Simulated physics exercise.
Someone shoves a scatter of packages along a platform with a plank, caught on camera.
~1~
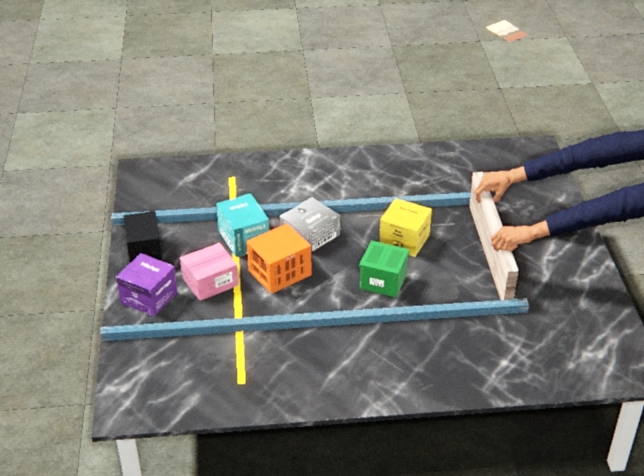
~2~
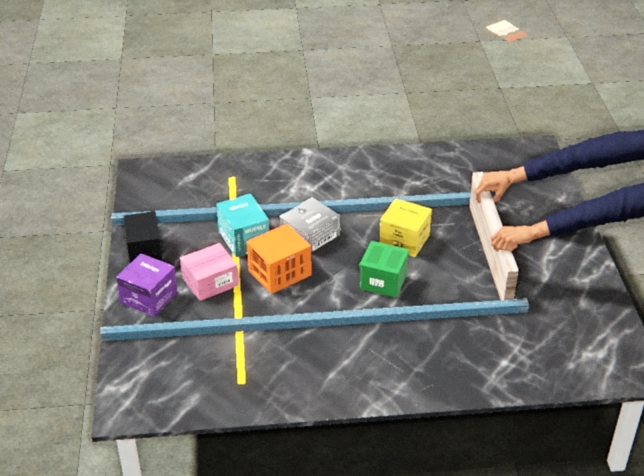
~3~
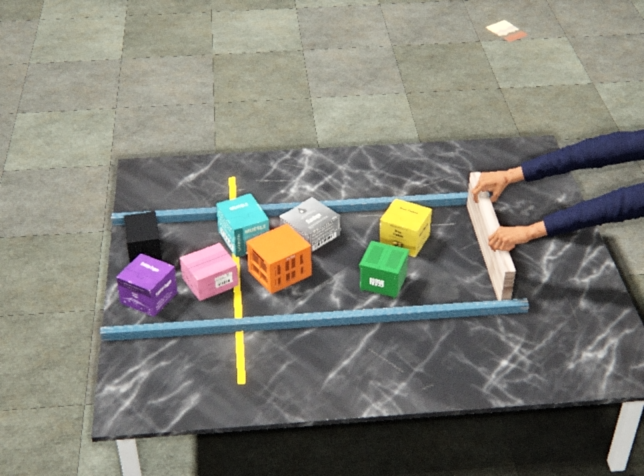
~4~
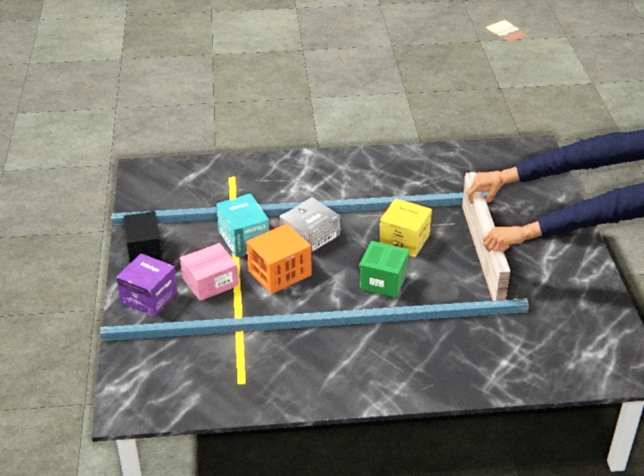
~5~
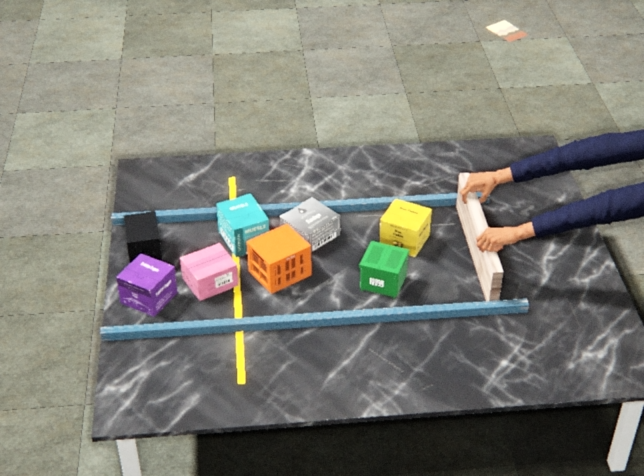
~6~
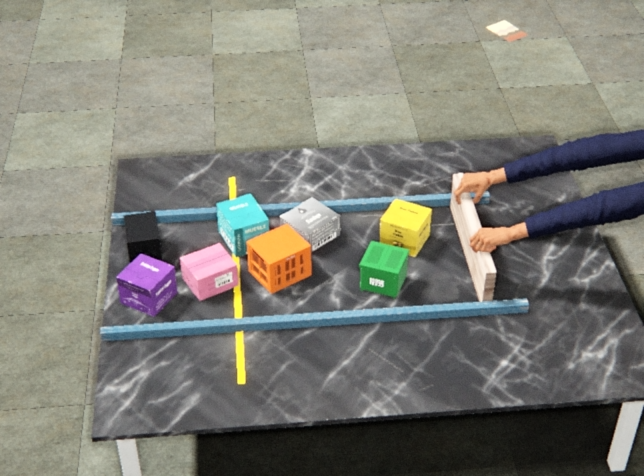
On a dark marbled table, two hands slide a plank slightly left toward scattered, unmoving boxes.
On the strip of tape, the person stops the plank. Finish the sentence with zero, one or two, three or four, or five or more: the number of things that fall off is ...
The number of things that fall off is one or two.
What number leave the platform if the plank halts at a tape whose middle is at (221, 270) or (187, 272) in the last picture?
Tallies in order: 1 and 3.
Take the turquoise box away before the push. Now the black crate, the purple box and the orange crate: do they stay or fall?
The black crate keeps its place; the purple box is gone; and the orange crate keeps its place.
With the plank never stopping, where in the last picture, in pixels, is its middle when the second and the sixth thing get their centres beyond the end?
First around (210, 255), then around (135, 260).
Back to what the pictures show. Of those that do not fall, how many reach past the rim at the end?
Answer: 1.
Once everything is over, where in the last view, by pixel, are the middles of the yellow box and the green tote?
You'll see the yellow box at (216, 249), with the green tote at (217, 287).
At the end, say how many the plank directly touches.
At rest, 3 are in contact.
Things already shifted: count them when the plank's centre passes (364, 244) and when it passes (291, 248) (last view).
At the first point the count is 3, at the second it's 7.
Early on, none off yet; black crate at rest near (143, 240); purple box at rest near (147, 285); pink parcel at rest near (210, 272).
Finally, the number that fall off is one or two; lost, purple box.
